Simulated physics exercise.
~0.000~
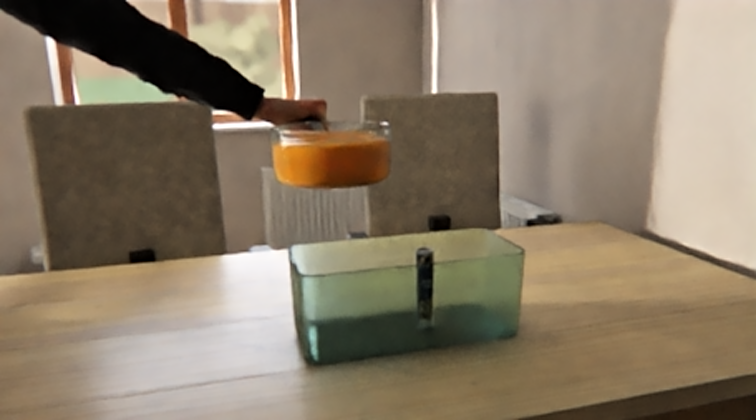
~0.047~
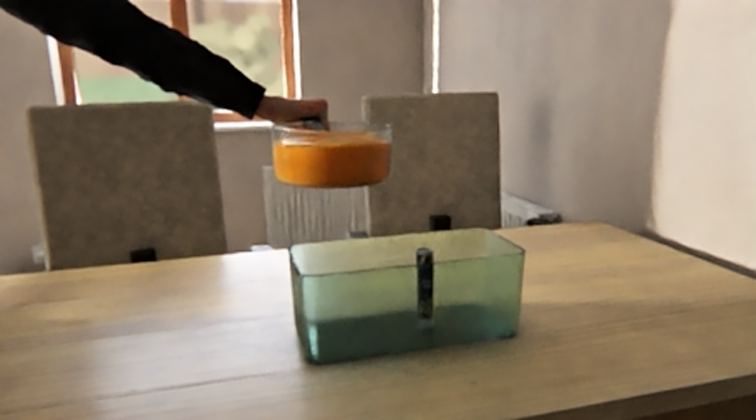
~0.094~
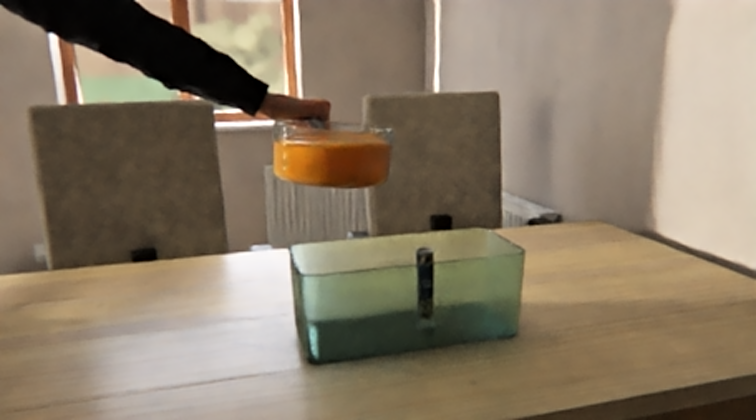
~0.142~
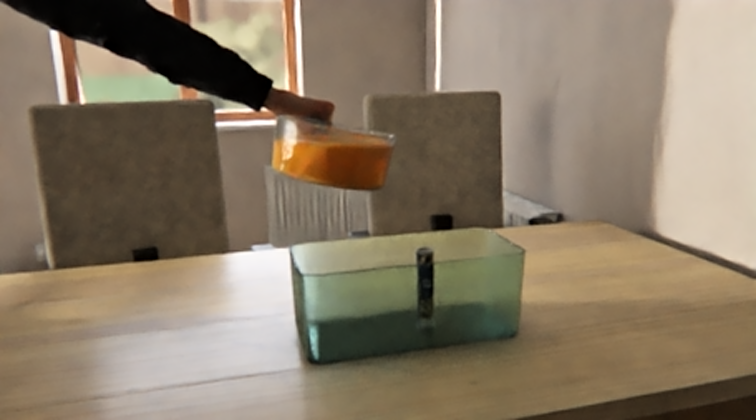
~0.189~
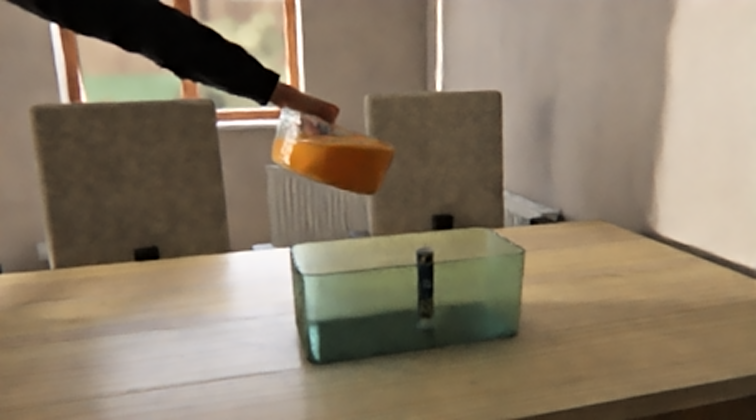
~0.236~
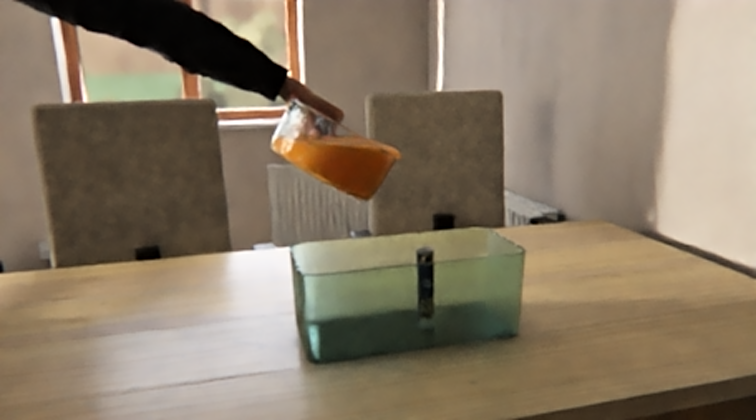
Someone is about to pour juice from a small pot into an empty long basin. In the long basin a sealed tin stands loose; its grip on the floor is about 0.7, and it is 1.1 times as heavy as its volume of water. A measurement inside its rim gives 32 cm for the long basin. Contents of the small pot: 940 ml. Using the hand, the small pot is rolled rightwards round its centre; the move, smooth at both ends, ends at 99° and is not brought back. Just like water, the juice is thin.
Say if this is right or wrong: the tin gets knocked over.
Wrong, it stays standing.
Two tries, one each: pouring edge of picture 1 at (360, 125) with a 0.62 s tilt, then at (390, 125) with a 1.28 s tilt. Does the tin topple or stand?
The tin overturns the first time and stays vertical the second time.
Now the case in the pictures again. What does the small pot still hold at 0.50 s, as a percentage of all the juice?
Some 26 per cent.
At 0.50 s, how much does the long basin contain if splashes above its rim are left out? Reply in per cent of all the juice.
Estimate - around 28 in a hundred parts.
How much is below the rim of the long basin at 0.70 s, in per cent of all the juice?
Roughly 88 percent of it.
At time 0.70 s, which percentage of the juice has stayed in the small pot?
About 7 percent.
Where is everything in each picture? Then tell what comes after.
It leans 0°; its right rim is at (388, 126); the juice meets the walls at (274, 142) and (385, 137); the long basin's rim runs from (294, 262) to (505, 241); the tin's top is at (425, 254), in the first frame.
It leans 1°; its right rim is at (389, 127); the juice meets the walls at (274, 141) and (386, 137), in the second frame.
It leans 6°; its right rim is at (390, 131); the juice meets the walls at (276, 140) and (387, 138), in the third frame.
It leans 12°; its right rim is at (392, 138); the juice meets the walls at (276, 139) and (389, 140), in the fourth frame.
It leans 21°; its right rim is at (393, 147); the juice meets the walls at (276, 138) and (391, 142), in the fifth frame.
It leans 31°; its right rim is at (393, 158); the juice meets the walls at (276, 138) and (391, 151); 3 per cent is over the edge, in the sixth frame.
Then, 0.50 s in, the tilt is 90° and 25 per cent is still to pour; the tin stands where it began.
Then, 0.70 s in, the tilt is 99° and 7 per cent is still to pour; the tin stands 1 cm from where it began.
Then, 0.90 s in, the tilt is 99° and 1 per cent is still to pour; the tin stands 2 cm from where it began.
Then, 1.12 s in, the tilt is 99° and 0 per cent is still to pour; the tin leans 5°.
Finally, the tin stands 1 cm from where it began.
